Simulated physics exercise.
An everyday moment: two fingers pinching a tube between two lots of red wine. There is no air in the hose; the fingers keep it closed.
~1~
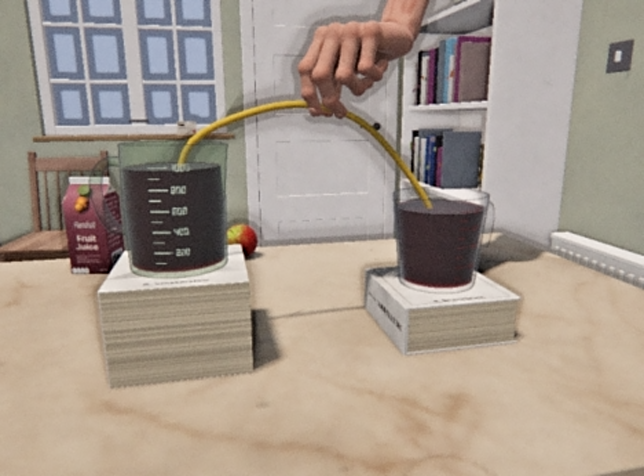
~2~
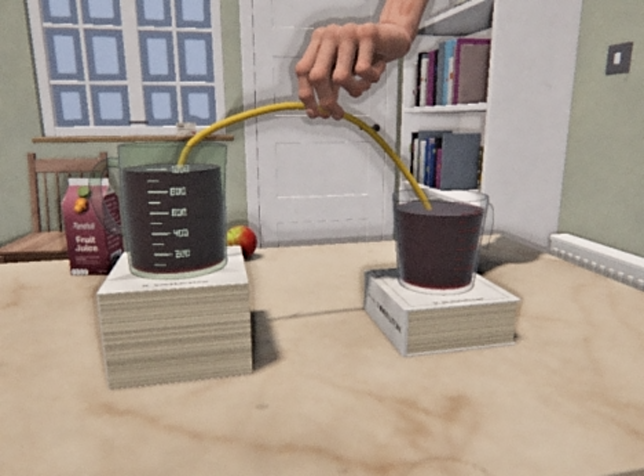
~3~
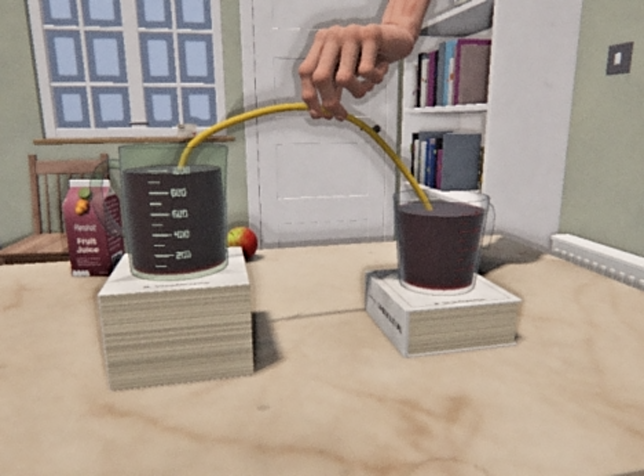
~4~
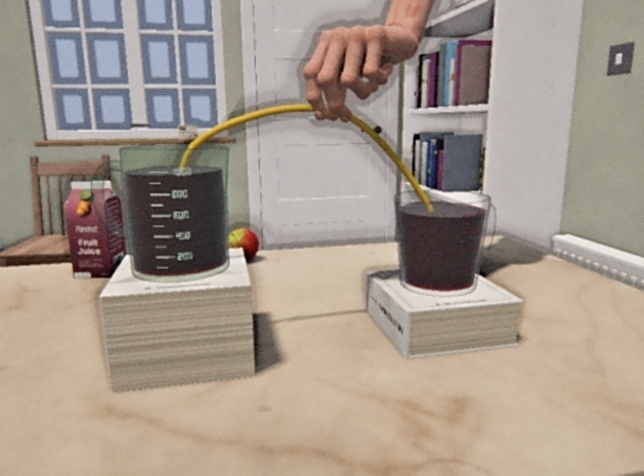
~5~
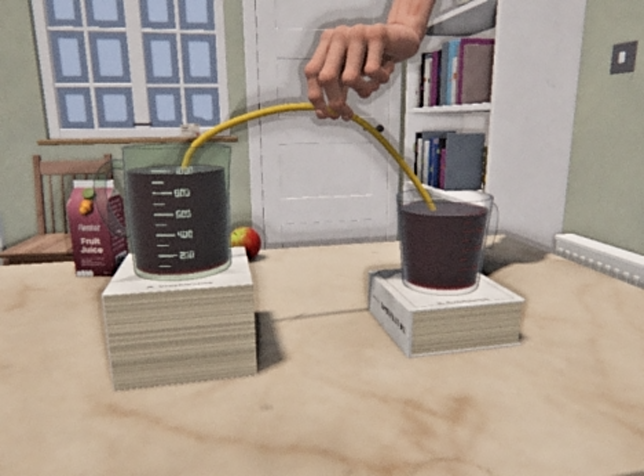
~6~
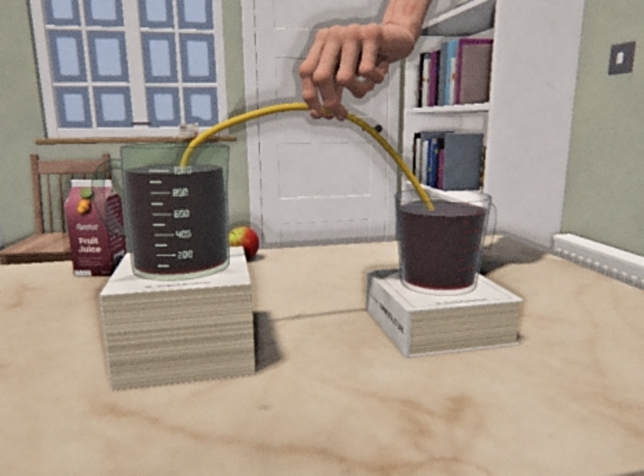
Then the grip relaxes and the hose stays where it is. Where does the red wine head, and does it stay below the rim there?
It flows towards the right one, and the one that fills runs over.
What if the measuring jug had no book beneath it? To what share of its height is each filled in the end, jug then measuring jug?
Roughly 10 per cent, then 100 per cent.
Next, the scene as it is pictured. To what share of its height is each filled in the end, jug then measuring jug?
First 50 %, second 100 %.
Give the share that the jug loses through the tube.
Near 40 in a hundred.
Soon after, the jug is about two thirds full; the measuring jug is nearly full.
Later, the jug is about half full; the measuring jug is full to the brim; some has gone over the lower rim.
In the end, the jug is about half full; the measuring jug is full to the brim; some has gone over the lower rim; the two surfaces are level.
